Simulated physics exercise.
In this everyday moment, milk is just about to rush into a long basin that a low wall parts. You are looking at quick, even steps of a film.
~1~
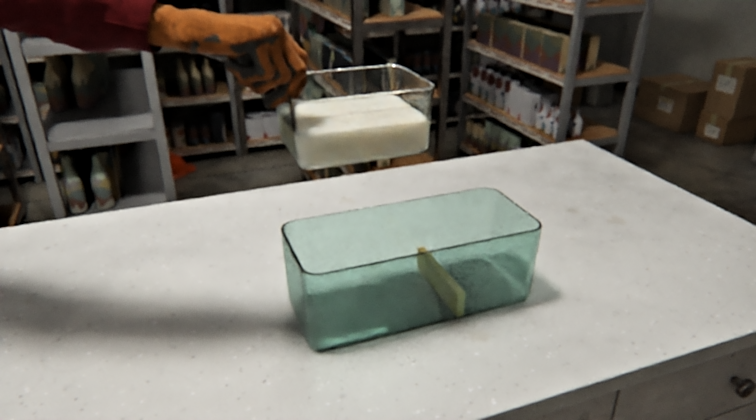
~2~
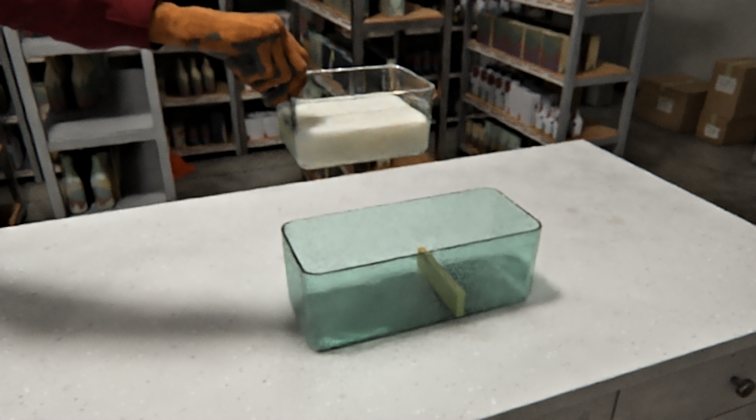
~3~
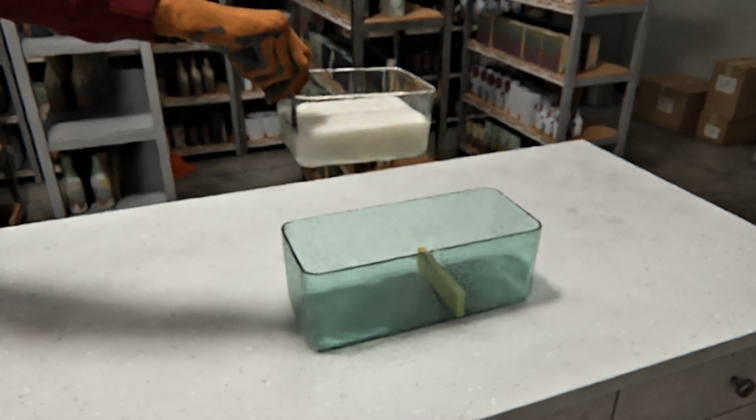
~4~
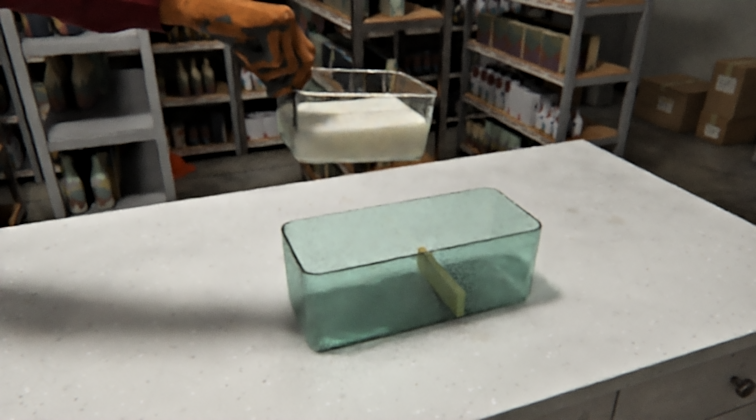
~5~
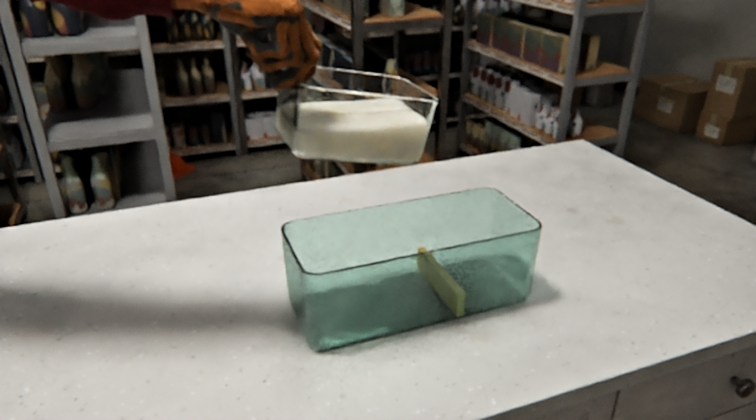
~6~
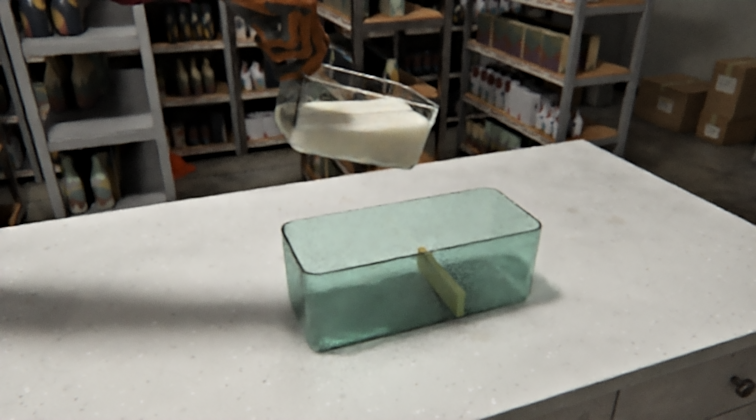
In the video, an orange-gloved hand holds a clear container of white liquid above a long greenish glass basin with a low divider on a white counter, then gradually tilts the container down toward the right.
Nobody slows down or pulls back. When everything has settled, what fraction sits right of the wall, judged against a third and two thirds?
Seems the share right of the wall stays inside the range of a third to two thirds.
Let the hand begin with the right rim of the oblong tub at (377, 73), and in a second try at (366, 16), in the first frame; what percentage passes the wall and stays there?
Close to 5 in a hundred, then close to 10 in a hundred.
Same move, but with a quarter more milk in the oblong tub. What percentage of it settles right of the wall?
About 55 %.
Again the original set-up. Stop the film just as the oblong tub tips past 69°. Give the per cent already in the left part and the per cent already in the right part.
Left: Roughly 0 %; right: Roughly 5 %.
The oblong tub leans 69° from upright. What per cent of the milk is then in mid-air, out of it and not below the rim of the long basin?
Around 40 %.
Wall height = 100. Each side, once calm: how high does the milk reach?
Left near 30; right near 60.
A moment on, the oblong tub is tipped part way and 54 per cent is still to pour, 1 is left of the wall and 7 right of it.
Next, the oblong tub is tipped on its side and 18 per cent is still to pour, 15 is left of the wall and 54 right of it.
Then the oblong tub is tipped on its side and 4 per cent is still to pour, 39 is left of the wall and 52 right of it.
Later the oblong tub is tipped on its side and 0 per cent is still to pour, 45 is left of the wall and 52 right of it.
At rest 46 per cent lies left of the wall, 52 right of it and 2 outside.
